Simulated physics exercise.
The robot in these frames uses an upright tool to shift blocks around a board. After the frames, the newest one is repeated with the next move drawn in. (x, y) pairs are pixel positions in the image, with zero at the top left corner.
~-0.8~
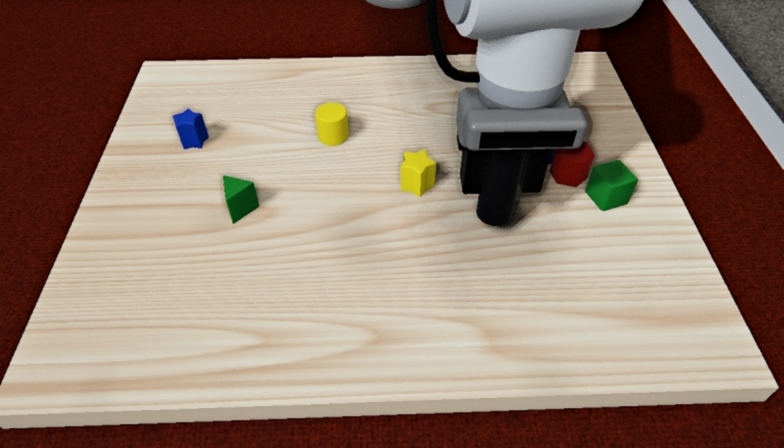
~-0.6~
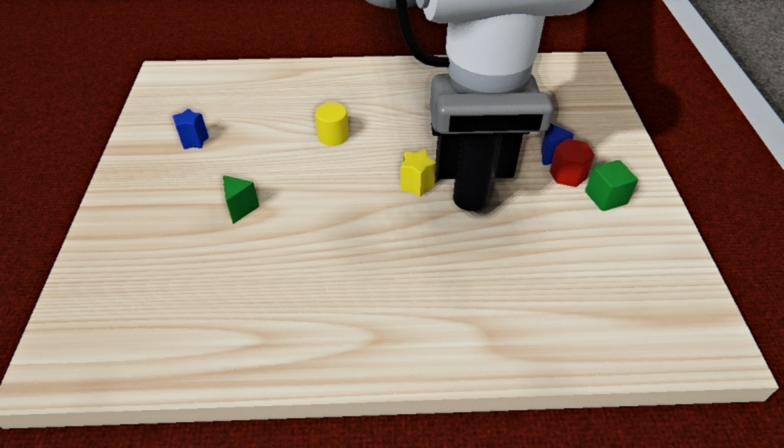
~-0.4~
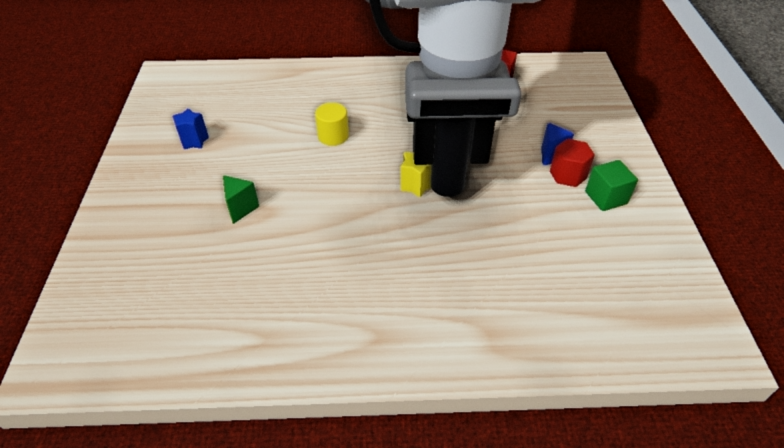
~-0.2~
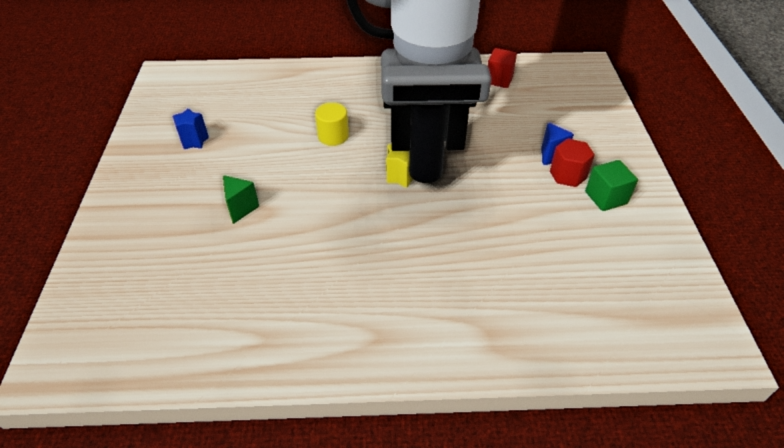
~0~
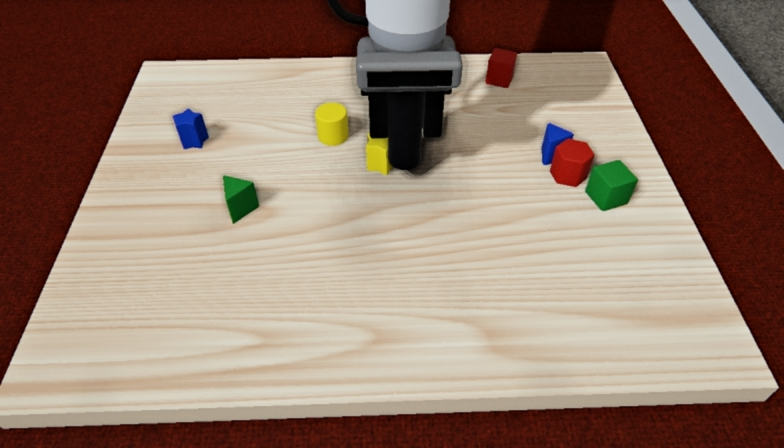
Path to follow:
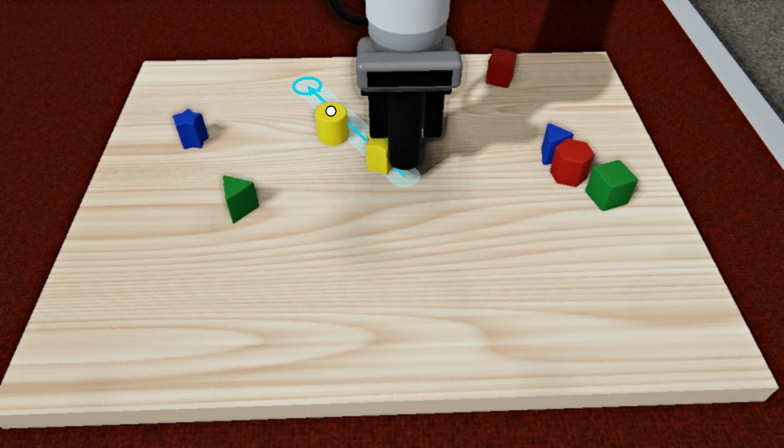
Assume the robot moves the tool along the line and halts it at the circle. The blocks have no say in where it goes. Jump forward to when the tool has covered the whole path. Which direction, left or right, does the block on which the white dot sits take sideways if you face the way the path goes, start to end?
Left-hand side.
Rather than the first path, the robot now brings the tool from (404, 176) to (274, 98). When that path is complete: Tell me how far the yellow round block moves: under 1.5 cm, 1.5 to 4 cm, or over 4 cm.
My estimate: Beyond 4 cm.
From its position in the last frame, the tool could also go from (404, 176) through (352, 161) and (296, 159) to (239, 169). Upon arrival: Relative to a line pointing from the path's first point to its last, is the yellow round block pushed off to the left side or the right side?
Heads right.
The line goes from (404, 176) directly to (307, 86); the dot is on the yellow round block.
The first path, step by step. One third of the way, tool (367, 126); yellow round block (312, 102); yellow star-shaped block (342, 109).
Two thirds of the way, tool (335, 96); yellow round block (282, 93); yellow star-shaped block (307, 83), turned 30° anticlockwise.
At the end, tool (305, 70); yellow round block (276, 92); yellow star-shaped block (281, 74), turned 115° anticlockwise.
